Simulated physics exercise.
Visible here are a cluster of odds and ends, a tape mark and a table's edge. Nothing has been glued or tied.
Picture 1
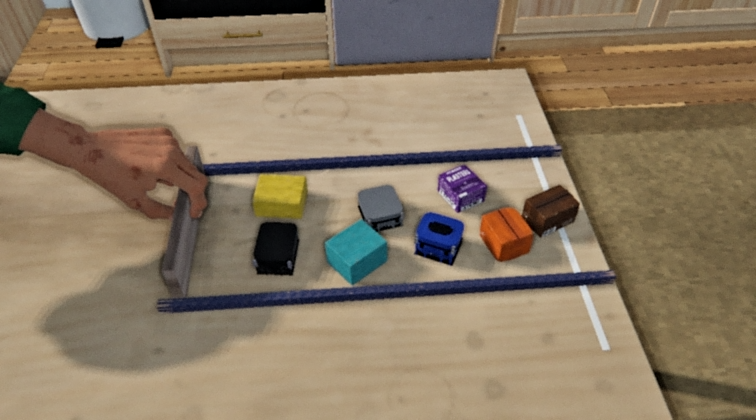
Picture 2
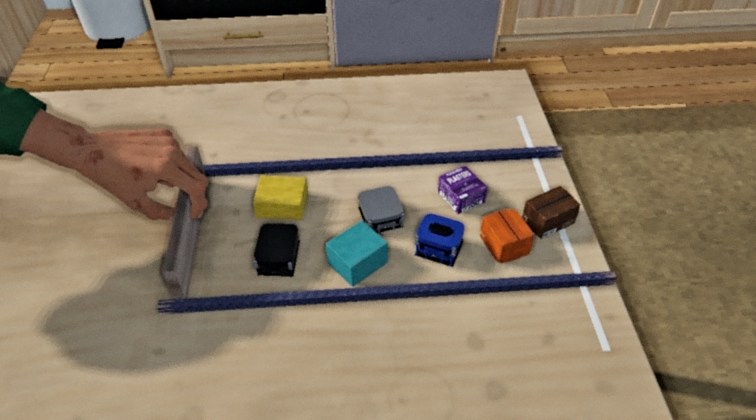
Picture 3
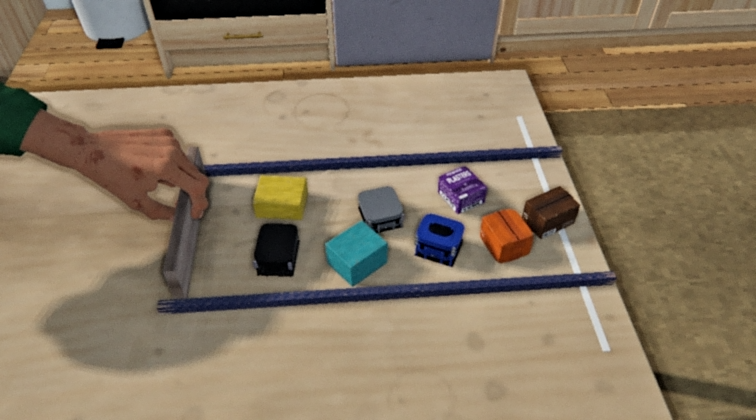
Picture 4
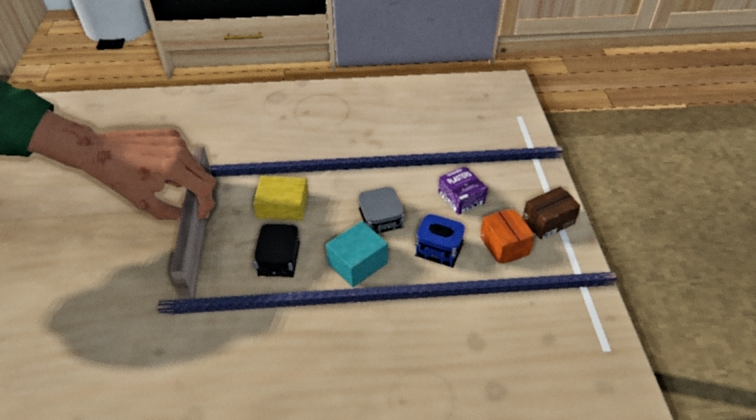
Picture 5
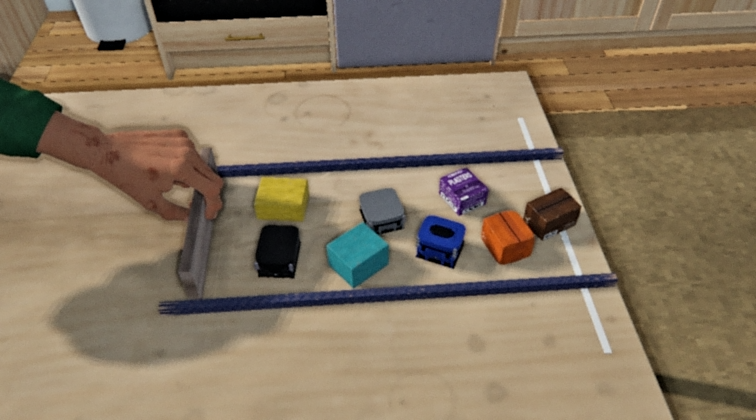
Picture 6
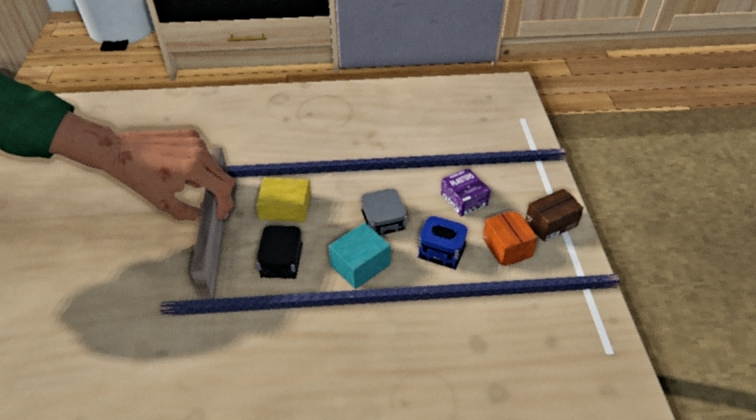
Hand sliding a grey board slightly right between two blue rails, behind scattered coloured blocks on a wooden table.
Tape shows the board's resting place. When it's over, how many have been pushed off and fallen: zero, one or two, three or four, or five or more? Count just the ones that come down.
Missing: Five at minimum.
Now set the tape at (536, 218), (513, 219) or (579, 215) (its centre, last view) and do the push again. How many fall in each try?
The counts would be 6, 3 and 8.
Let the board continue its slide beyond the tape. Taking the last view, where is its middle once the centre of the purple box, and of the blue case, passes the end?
(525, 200) and then (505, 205), give or take.
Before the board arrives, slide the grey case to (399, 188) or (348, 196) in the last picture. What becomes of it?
At the first spot it drops over the edge, and at the second it drops over the edge.
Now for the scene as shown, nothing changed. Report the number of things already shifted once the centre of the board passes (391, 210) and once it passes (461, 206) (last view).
One spot: 8. Other spot: 8.
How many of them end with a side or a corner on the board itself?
2 end up touching it.
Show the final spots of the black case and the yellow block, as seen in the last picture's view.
Final positions - black case around (588, 233), yellow block around (574, 182).
Early on, none off yet; brown box at rest near (554, 215); orange box at rest near (509, 238); purple box at rest near (465, 192).
A while later, none off yet; brown box travelled about its own width near (580, 203); orange box travelled about its own width near (557, 224); purple box travelled a little near (485, 185).
Further along, one off so far; brown box in the air; orange box on its side near (608, 229); purple box travelled well along near (562, 176).
Finally, the number that fall off is five or more; lost, turquoise block, grey case, blue case, purple box, orange box and brown box.
